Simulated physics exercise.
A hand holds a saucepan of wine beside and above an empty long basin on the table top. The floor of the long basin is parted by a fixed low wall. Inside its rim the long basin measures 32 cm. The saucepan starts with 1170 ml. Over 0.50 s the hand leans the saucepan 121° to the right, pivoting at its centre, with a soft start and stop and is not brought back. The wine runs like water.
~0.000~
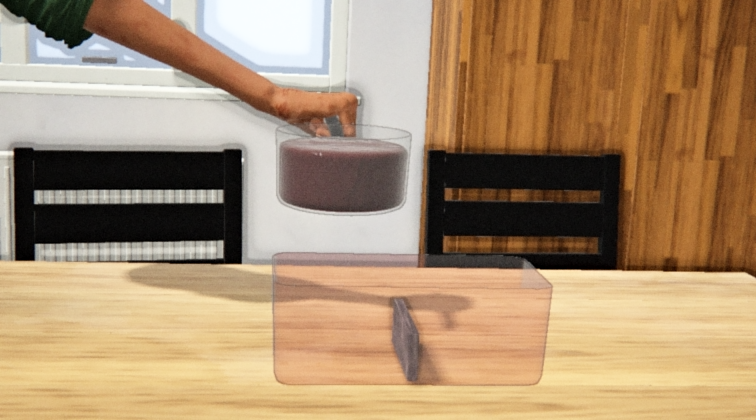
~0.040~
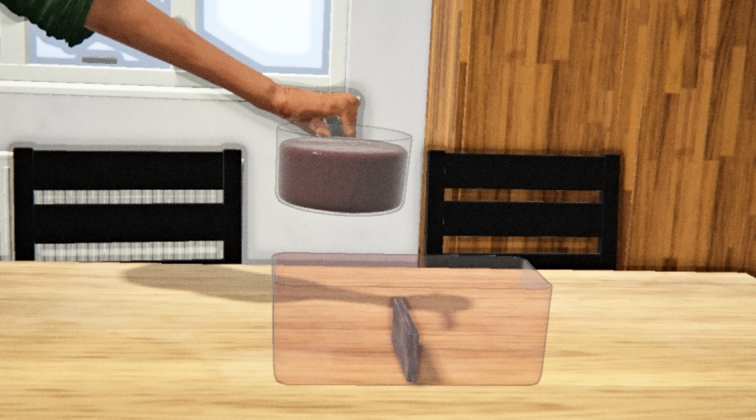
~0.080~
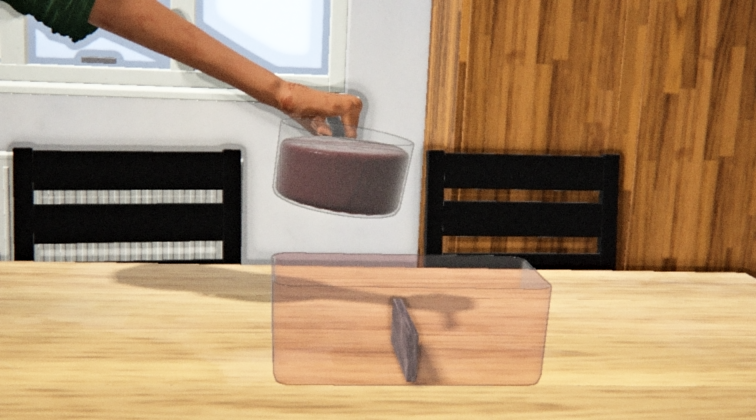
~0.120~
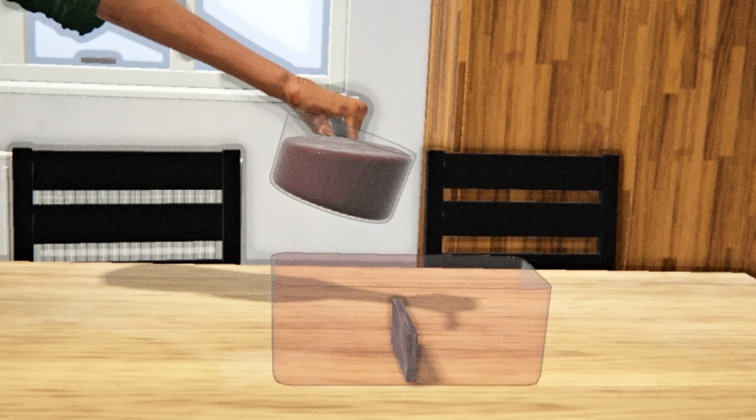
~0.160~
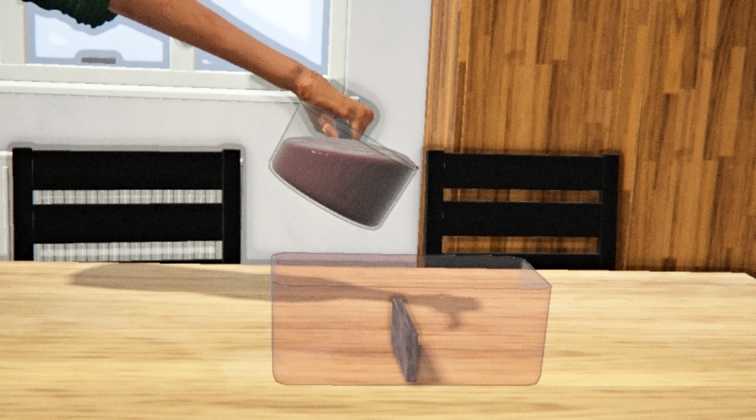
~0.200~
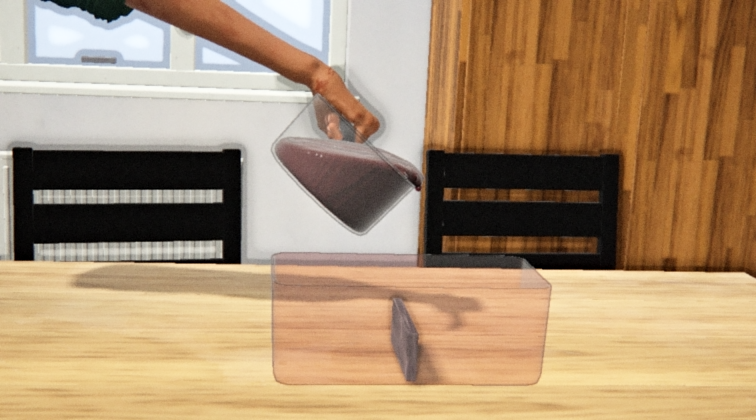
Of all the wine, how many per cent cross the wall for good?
The far part has some 52 per cent.
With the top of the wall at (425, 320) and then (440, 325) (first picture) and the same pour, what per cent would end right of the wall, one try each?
In turn about 40 and 30 per cent.
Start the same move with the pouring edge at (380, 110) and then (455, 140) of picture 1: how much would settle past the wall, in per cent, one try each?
In turn about 40 and 70 per cent.
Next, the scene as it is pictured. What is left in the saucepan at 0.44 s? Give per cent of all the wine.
Some 16 per cent.
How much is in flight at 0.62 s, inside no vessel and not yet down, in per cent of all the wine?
Near 20 in a hundred.
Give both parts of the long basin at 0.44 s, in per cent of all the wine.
Some 5 per cent left and 50 right.
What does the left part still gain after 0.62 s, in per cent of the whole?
Near 14 in a hundred.
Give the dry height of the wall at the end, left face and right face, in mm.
Left about 36 mm, right about 30 mm.
By 0.44 s the tilt is 117° and 15 per cent is still to pour, 5 is left of the wall and 51 right of it.
By 0.62 s the tilt is 121° and 1 per cent is still to pour, 30 is left of the wall and 49 right of it.
By 0.80 s the tilt is 121° and 0 per cent is still to pour, 35 is left of the wall and 50 right of it.
By 1.00 s the tilt is 121° and 0 per cent is still to pour, 41 is left of the wall and 54 right of it.
At rest 43 per cent lies left of the wall, 52 right of it and 5 outside.
